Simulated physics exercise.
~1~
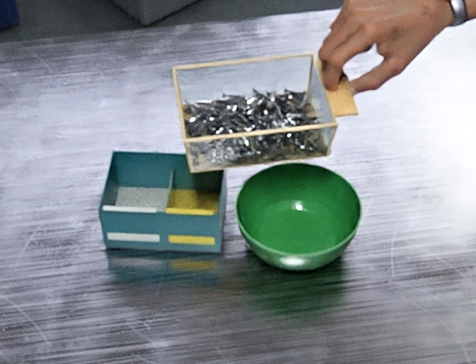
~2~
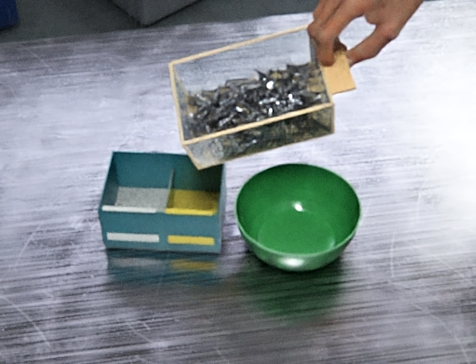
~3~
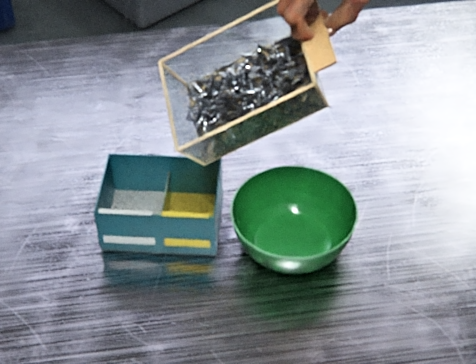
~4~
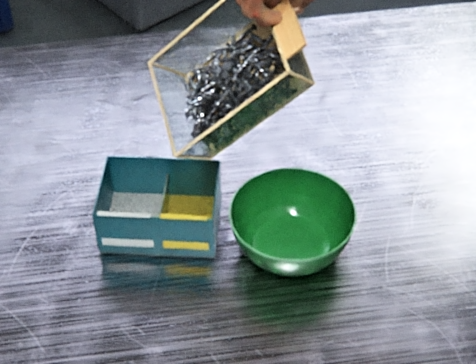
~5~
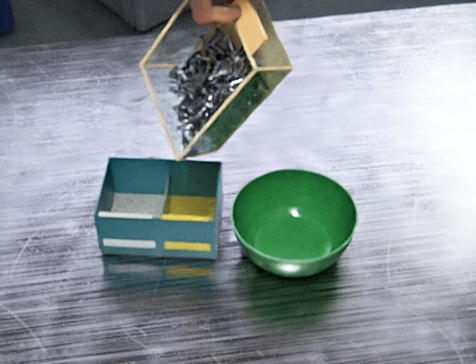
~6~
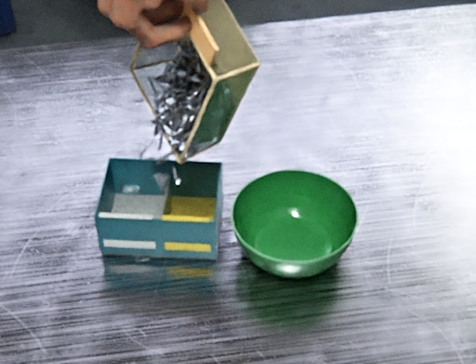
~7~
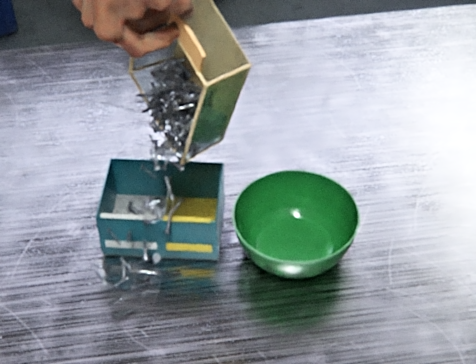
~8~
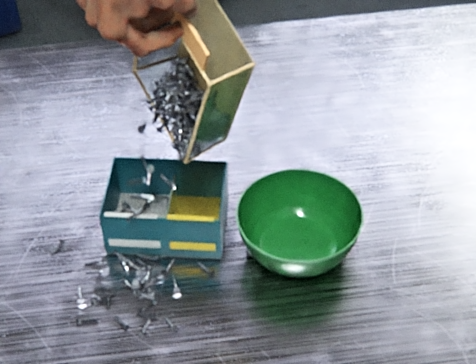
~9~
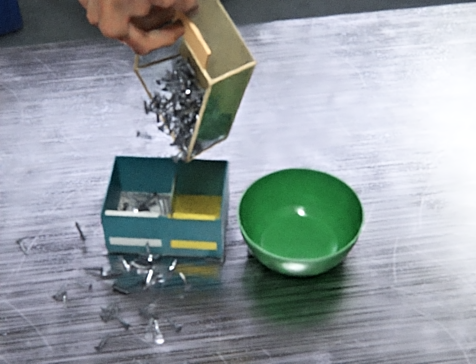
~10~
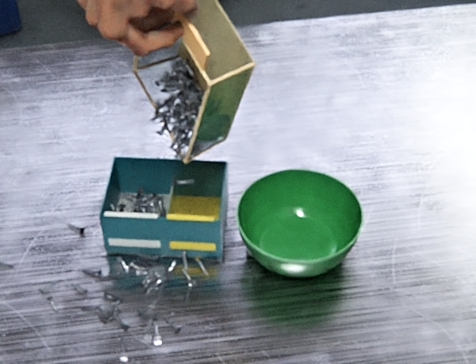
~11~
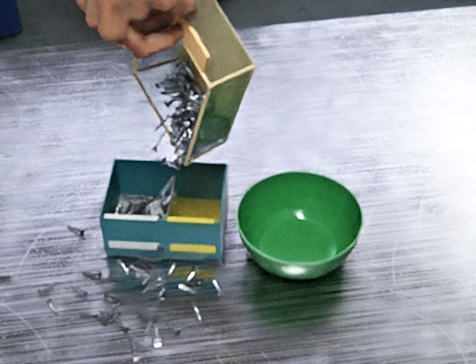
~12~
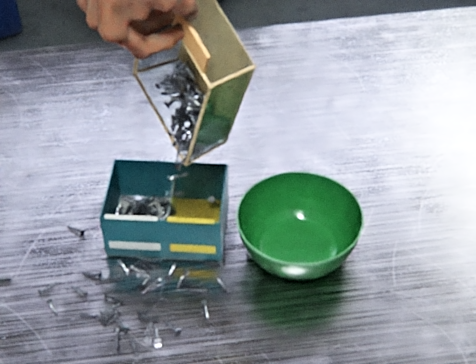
A hand tips a clear box, spilling screws into the tin's white section and onto the table.
